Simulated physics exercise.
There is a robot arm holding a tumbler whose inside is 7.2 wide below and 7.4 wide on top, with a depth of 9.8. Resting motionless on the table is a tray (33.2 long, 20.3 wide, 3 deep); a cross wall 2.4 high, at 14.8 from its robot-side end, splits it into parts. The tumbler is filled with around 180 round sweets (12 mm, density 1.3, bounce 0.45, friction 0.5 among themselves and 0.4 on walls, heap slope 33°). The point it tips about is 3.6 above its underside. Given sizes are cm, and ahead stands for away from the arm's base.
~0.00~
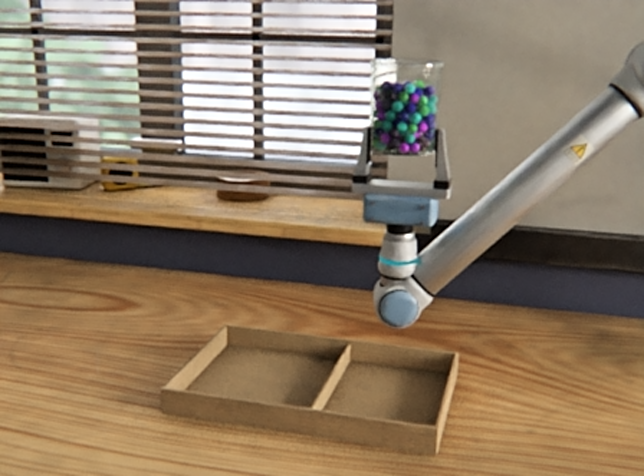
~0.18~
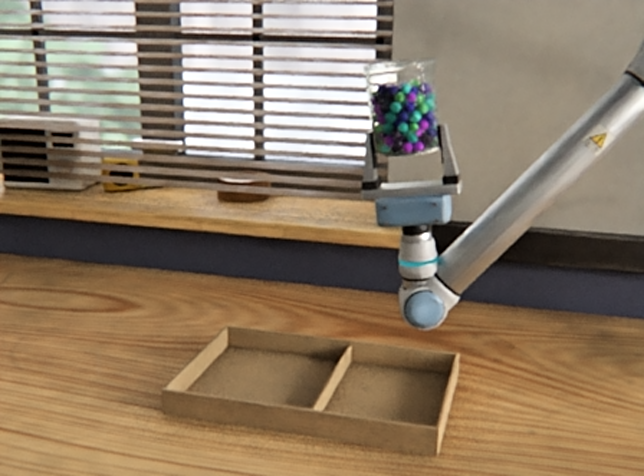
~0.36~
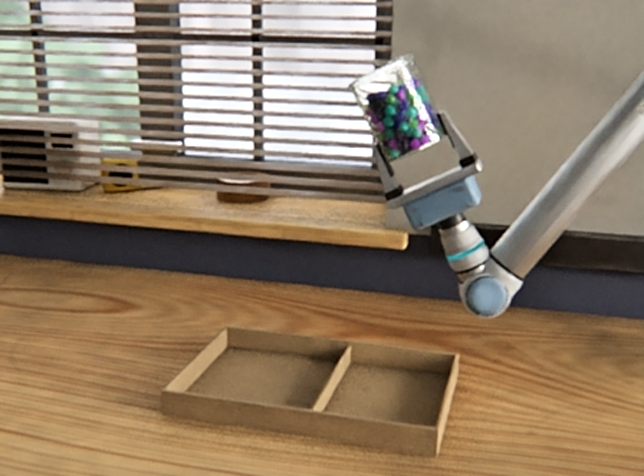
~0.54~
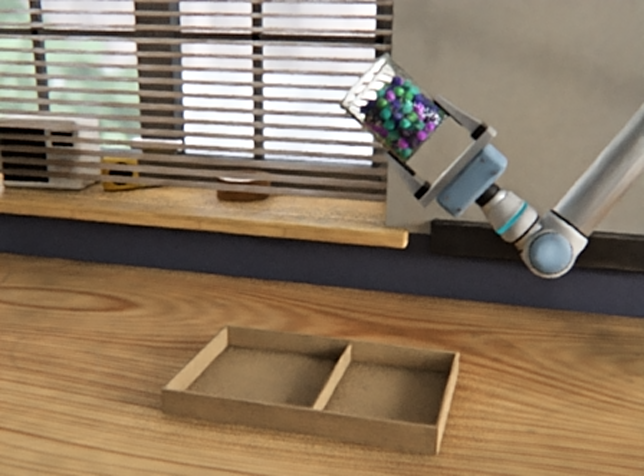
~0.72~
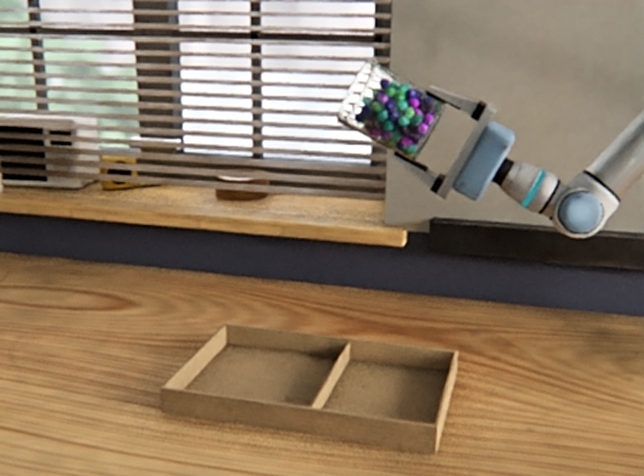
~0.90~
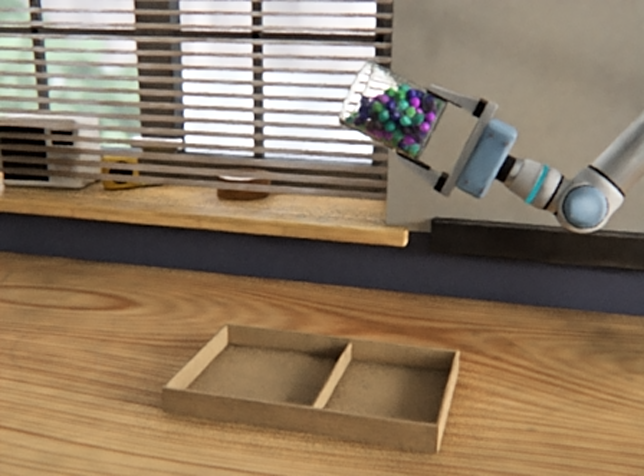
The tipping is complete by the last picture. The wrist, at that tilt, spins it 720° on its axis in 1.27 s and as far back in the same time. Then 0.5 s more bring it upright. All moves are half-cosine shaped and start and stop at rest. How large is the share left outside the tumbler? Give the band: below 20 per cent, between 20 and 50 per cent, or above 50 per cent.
The band is below 20 per cent.
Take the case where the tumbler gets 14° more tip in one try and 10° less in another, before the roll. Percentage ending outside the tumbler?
The first try gives around 45 percent, the second around 0 percent.
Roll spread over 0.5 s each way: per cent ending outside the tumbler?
In that case roughly 0 percent.
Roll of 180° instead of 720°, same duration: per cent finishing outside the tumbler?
In that case you'd get close to 5 per cent.
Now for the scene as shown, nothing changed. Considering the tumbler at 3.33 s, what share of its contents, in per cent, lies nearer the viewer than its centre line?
Near enough 45 in a hundred.
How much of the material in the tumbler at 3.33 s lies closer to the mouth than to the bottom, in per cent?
I reckon roughly 35 per cent.
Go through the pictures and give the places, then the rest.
The first picture shows tumbler middle at (405, 108), upright; upper third of the load around (406, 96), from x 375 to 430, top at y 85; 175 in the tumbler.
The second picture shows tumbler middle at (404, 108), tipped 8°; upper third of the load around (404, 97), from x 375 to 435, top at y 85.
The third picture shows tumbler middle at (399, 110), tipped 28°; upper third of the load around (401, 98), from x 370 to 440, top at y 85.
The fourth picture shows tumbler middle at (396, 111), tipped 50°; upper third of the load around (399, 100), from x 365 to 440, top at y 80.
The fifth picture shows tumbler middle at (393, 112), tipped 64°; upper third of the load around (399, 101), from x 360 to 435, top at y 85.
The sixth picture shows tumbler middle at (394, 112), tipped 66°; upper third of the load around (402, 103), from x 350 to 440, top at y 90; 175 in the tumbler.
After 2.12 s, tipped 66°, highest piece 39 above the table; 171 in the tumbler, 3 in the far-side part, 1 in flight or on a rim.
After 3.33 s, tipped 66°, highest piece 39 above the table; 166 in the tumbler, 8 in the far-side part, 1 in flight or on a rim.
After 4.14 s, upright, highest piece 42 above the table; 164 in the tumbler, 11 in the far-side part.
After 4.84 s, upright, highest piece 41 above the table; 164 in the tumbler, 11 in the far-side part.
At rest, 164 in the tumbler, 11 in the far-side part. That is 6 % outside the tumbler.
